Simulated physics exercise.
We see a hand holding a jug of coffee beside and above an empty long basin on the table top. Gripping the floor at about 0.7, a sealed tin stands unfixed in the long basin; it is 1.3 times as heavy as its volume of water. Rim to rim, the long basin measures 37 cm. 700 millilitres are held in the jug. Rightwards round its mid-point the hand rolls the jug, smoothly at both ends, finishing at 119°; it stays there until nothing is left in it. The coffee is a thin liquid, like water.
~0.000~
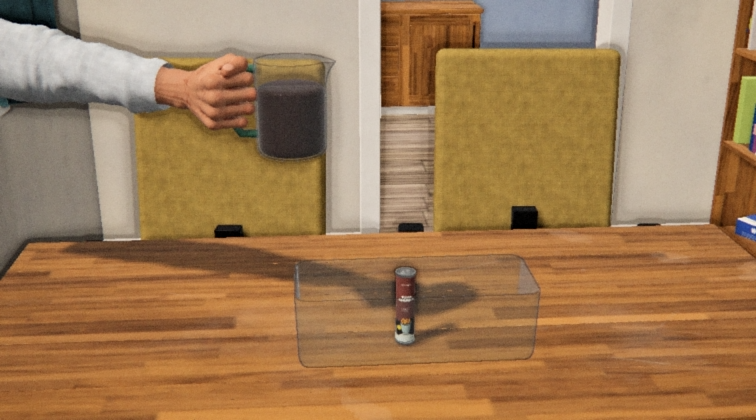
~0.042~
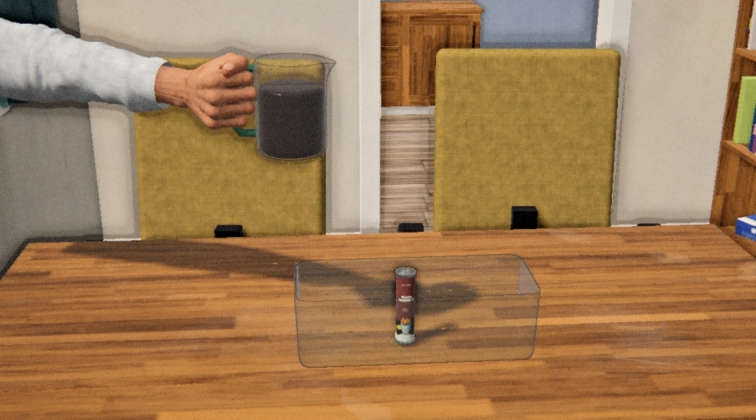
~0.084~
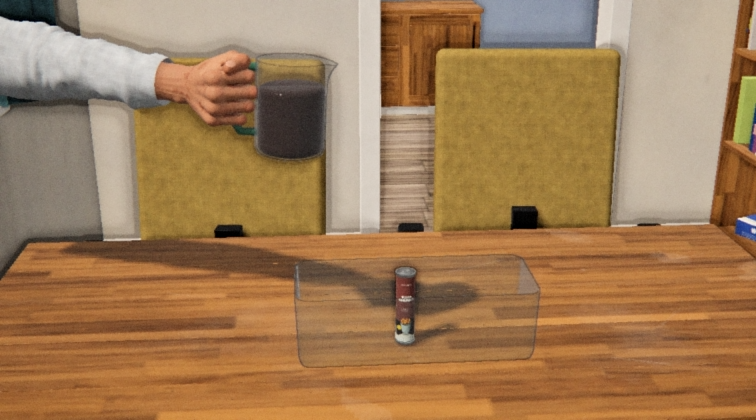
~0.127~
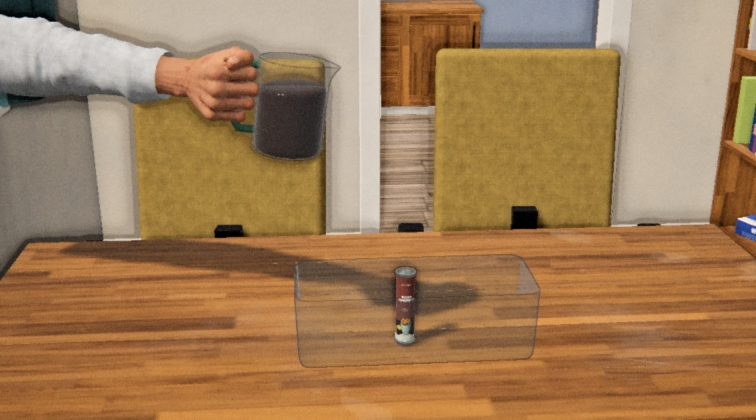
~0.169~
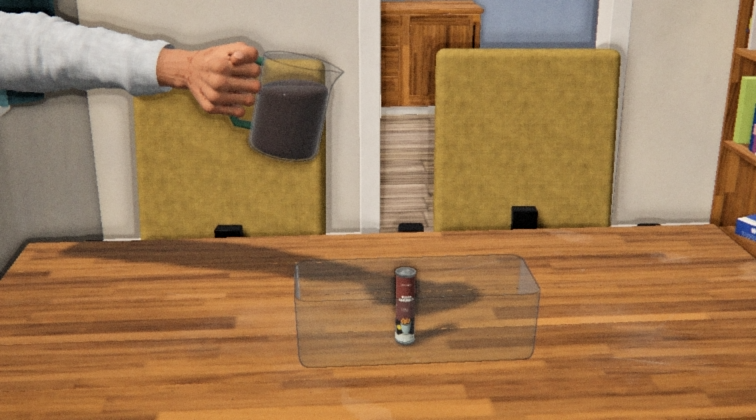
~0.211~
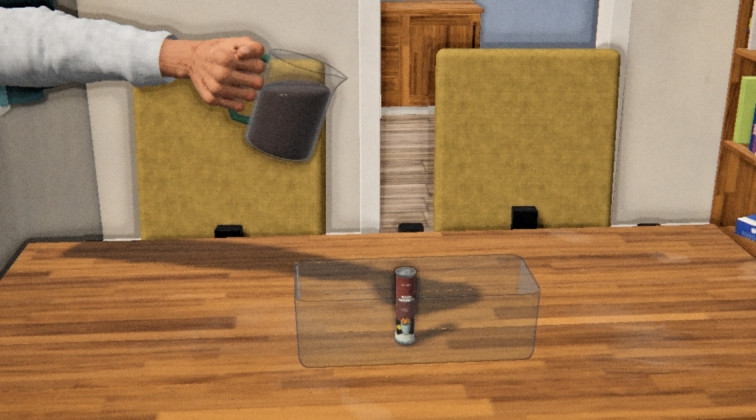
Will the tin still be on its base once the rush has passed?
No, it gets tipped over.
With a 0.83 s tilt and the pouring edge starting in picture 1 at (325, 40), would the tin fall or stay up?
After that, the tin overturns.
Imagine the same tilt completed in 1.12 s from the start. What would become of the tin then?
The tin tips over.
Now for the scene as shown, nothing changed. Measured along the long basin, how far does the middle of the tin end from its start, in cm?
Looks like roughly 13.0 cm in total.
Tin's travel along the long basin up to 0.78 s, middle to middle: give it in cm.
Near 0 cm.
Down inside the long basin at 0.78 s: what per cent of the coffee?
About 38 %.
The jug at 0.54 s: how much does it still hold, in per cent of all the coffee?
Around 80 in a hundred.
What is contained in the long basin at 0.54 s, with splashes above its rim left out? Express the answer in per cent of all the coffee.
I'd estimate some 0 percent of the liquid.
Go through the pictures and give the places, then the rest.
In the first frame, tilt 0°; pouring edge (336, 60); surface from (257, 87) to (324, 86); the long basin's rim runs from (295, 281) to (531, 274); the tin's top is at (406, 275).
In the second frame, tilt 1°; pouring edge (336, 61); surface from (257, 87) to (324, 86).
In the third frame, tilt 3°; pouring edge (338, 63); surface from (258, 86) to (325, 86).
In the fourth frame, tilt 7°; pouring edge (341, 66); surface from (259, 87) to (327, 86).
In the fifth frame, tilt 12°; pouring edge (344, 71); surface from (260, 88) to (328, 87).
In the sixth frame, tilt 19°; pouring edge (348, 77); surface from (260, 90) to (331, 88).
After 0.54 s the tilt is 89° and 80 per cent is still to pour; the tin stands where it began.
After 0.78 s the tilt is 119° and 17 per cent is still to pour; the tin stands where it began.
After 1.03 s the tilt is 119° and 0 per cent is still to pour; the tin leans 22°.
After 1.31 s the tilt is 119° and 0 per cent is still to pour; the tin lies on its side.
In the end the tin lies on its side.
